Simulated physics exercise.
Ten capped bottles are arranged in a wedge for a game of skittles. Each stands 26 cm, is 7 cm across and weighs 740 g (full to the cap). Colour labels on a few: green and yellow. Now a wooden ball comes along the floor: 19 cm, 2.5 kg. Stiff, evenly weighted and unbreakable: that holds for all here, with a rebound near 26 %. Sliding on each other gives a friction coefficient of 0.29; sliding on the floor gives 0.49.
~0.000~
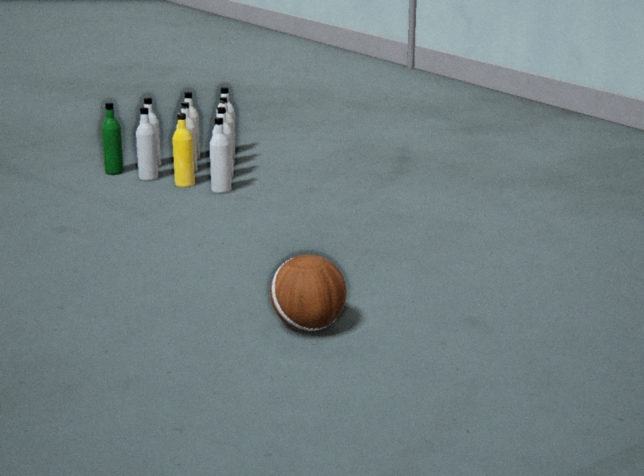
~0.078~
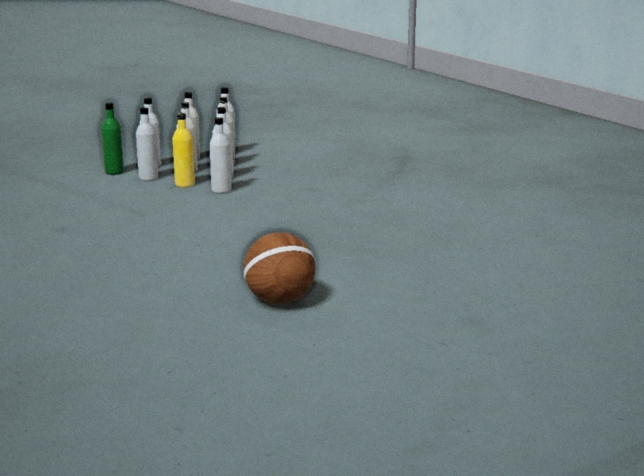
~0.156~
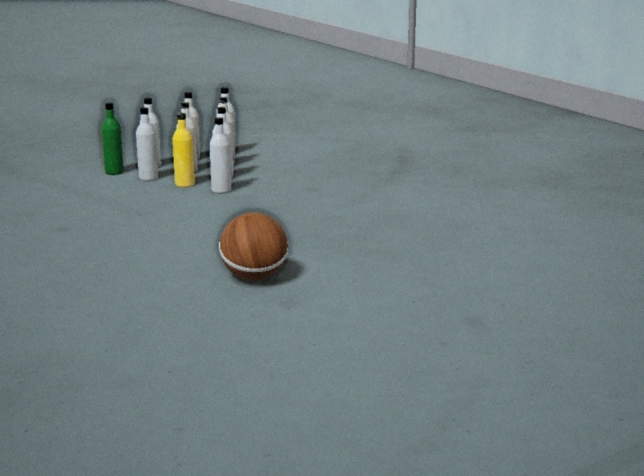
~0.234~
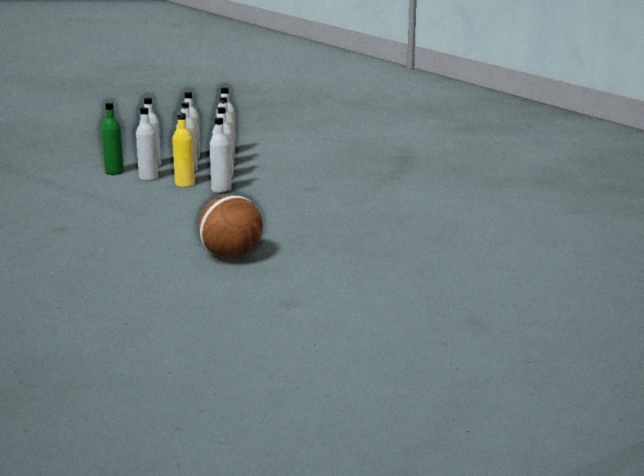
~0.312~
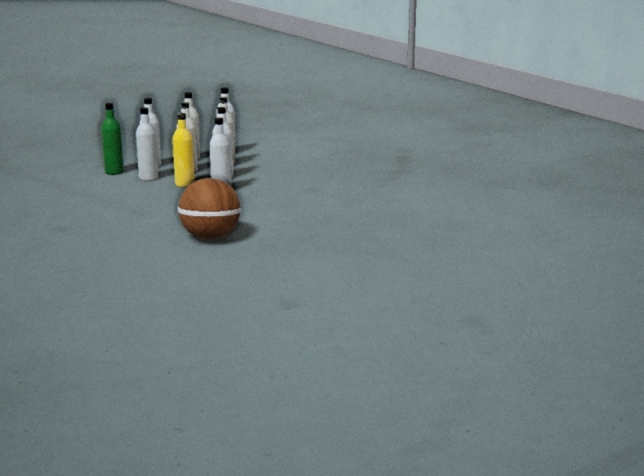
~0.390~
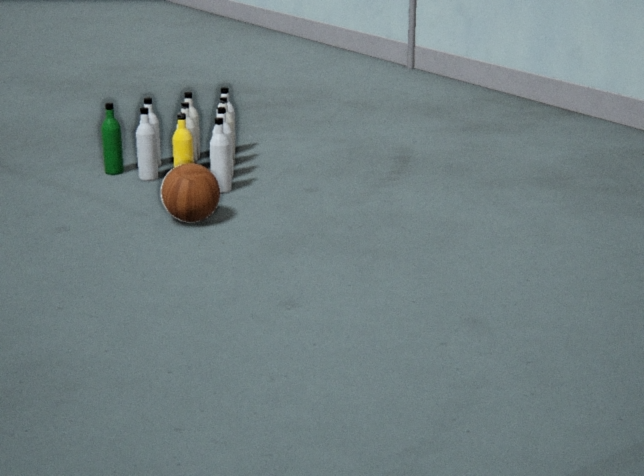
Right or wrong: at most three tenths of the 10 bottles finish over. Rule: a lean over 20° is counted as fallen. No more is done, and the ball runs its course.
Wrong.
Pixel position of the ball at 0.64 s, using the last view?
(134, 157), roughly.
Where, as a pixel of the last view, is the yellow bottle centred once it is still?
At about (237, 162).
By 0.64 s, ball still moving; none of the 10 bottles over, 4 disturbed; yellow bottle tilted 17°.
By 0.90 s, ball still moving; 5 of the 10 bottles over; yellow bottle lying flat; green bottle tilted 69°.
When it is over (2.5 s), ball rolling away; 5 of the 10 bottles over; yellow bottle lying flat; green bottle lying flat. That is 50 per cent. In pixels of the last frame, middles, yellow bottle near (237, 162), green bottle near (79, 143).
